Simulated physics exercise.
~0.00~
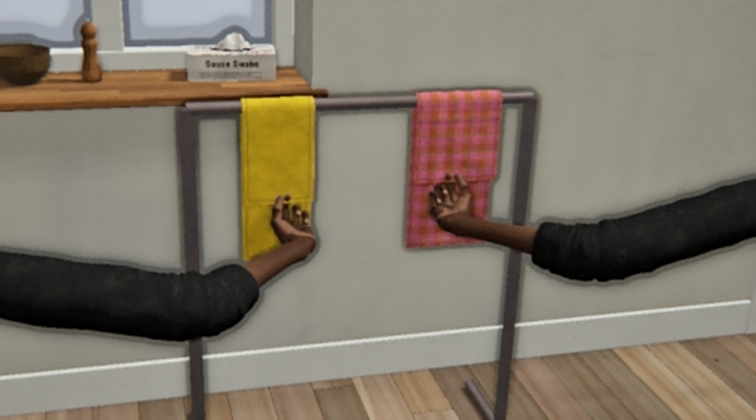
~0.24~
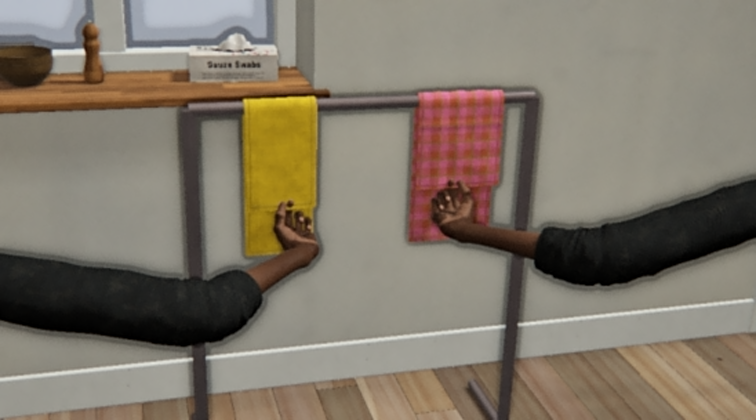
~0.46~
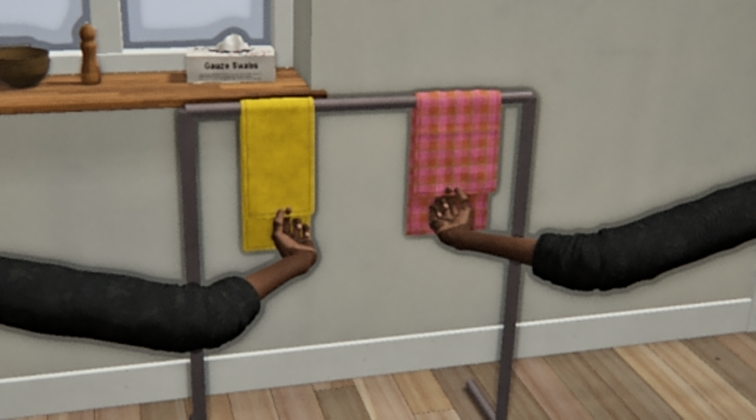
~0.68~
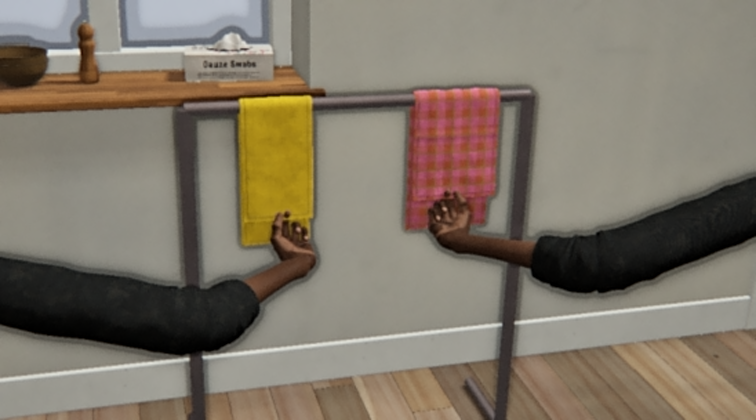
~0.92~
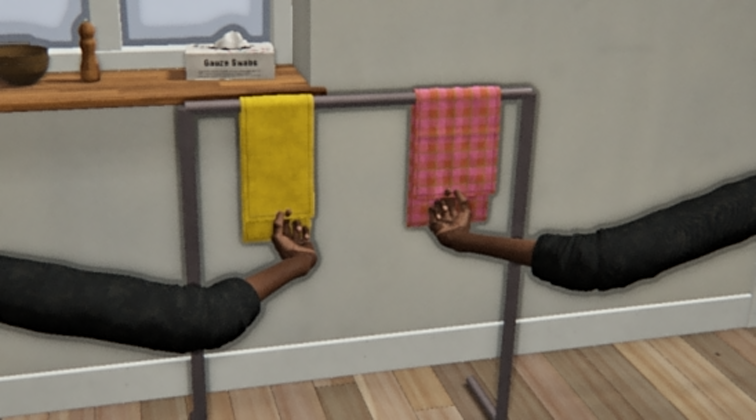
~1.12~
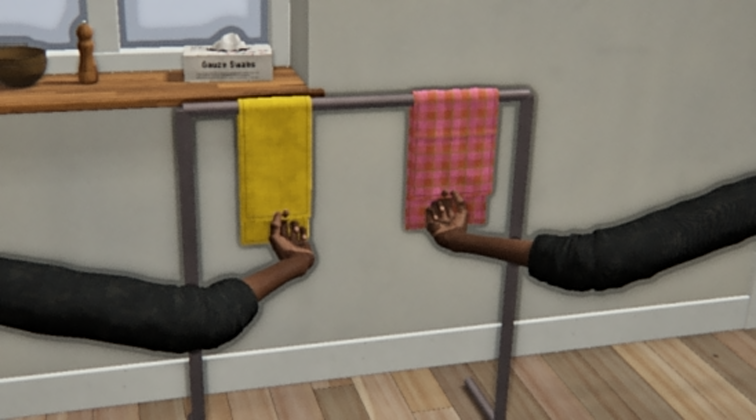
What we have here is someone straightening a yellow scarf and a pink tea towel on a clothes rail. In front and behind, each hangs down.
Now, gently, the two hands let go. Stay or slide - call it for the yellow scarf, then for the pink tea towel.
Yellow scarf - stay; pink tea towel - stay.
After 1.96 s, scarf as it was left; tea towel as it was left.
In the end, scarf as it was left; tea towel as it was left. The yellow scarf keeps its place and the pink tea towel stays on.
